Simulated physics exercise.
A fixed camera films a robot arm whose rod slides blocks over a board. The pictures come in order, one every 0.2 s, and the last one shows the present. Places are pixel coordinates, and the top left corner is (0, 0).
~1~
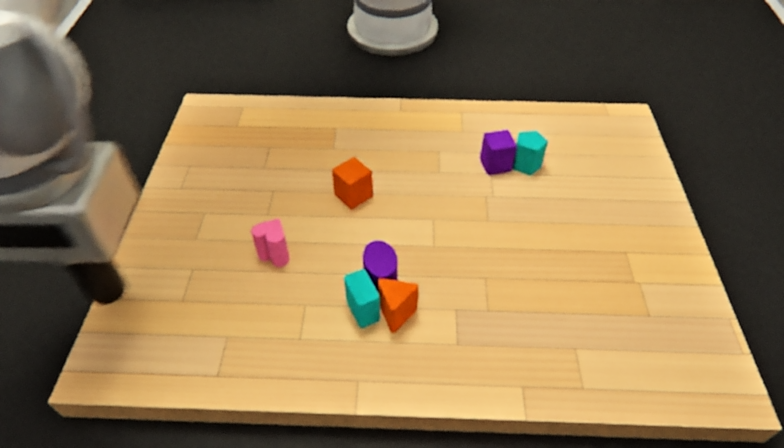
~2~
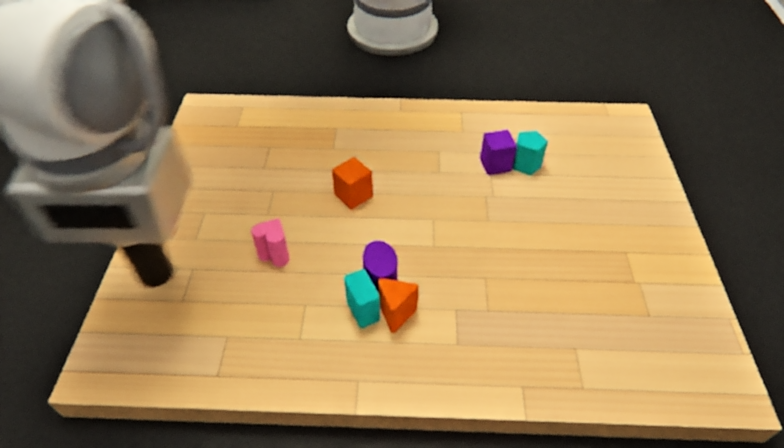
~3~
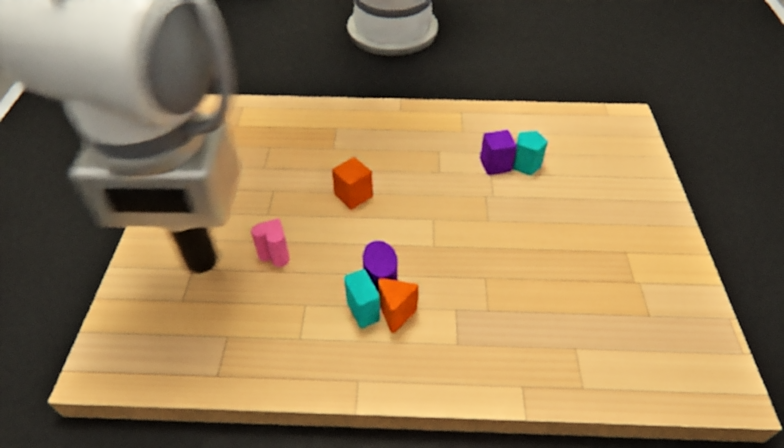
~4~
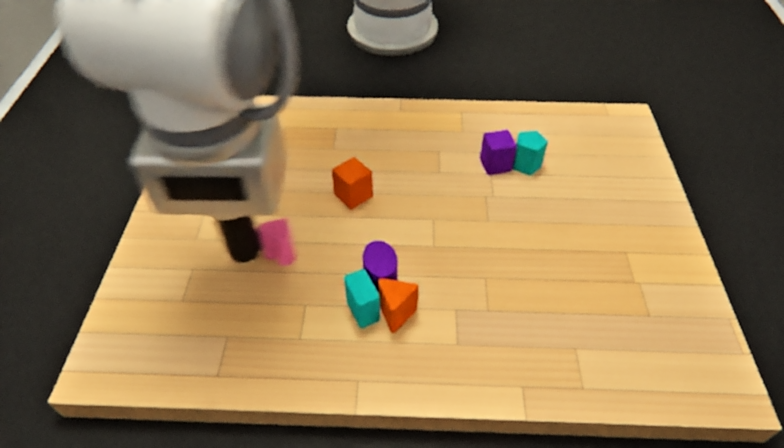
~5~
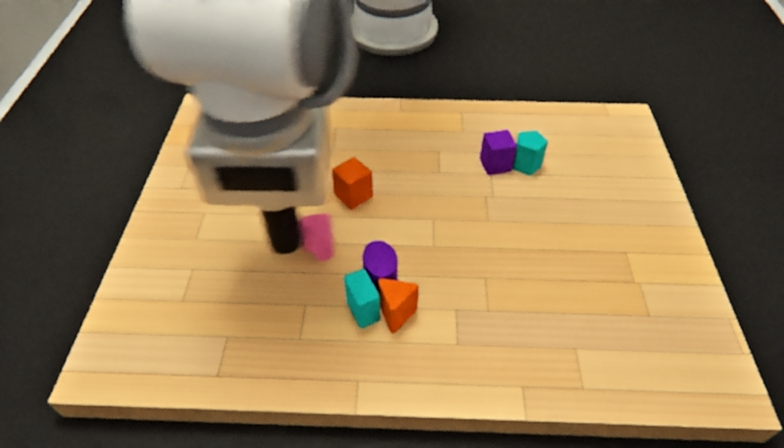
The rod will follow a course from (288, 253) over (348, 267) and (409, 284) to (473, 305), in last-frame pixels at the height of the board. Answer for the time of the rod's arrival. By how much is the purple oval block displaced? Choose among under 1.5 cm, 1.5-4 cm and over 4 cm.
That block covers upwards of 4 cm.
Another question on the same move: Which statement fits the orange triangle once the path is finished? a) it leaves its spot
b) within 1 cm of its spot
I'll go with a - it leaves its spot.
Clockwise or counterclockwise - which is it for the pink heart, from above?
Counterclockwise rotation.
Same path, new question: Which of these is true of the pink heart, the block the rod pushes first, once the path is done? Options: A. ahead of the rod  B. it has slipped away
The answer is B.
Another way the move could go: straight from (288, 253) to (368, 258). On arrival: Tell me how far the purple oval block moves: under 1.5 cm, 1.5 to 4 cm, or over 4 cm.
The block shifts less than 1.5 cm.
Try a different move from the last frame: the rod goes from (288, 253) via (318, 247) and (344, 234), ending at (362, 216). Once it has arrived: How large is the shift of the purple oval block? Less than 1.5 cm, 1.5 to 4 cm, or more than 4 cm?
The block shifts less than 1.5 cm.
What follows on the original path. One third of the way, rod at (348, 256); pink heart at (368, 220), turned 75° anticlockwise.
Two thirds of the way, rod at (410, 273); pink heart at (373, 220), turned 100° anticlockwise; purple oval block at (430, 286), turned 75° clockwise; orange triangle at (406, 310), turned 20° clockwise.
At the end, rod at (475, 294); pink heart at (373, 220), turned 100° anticlockwise; turquoise oblong not moved; purple oval block at (454, 306), turned 135° clockwise; orange triangle at (407, 310), turned 25° clockwise.
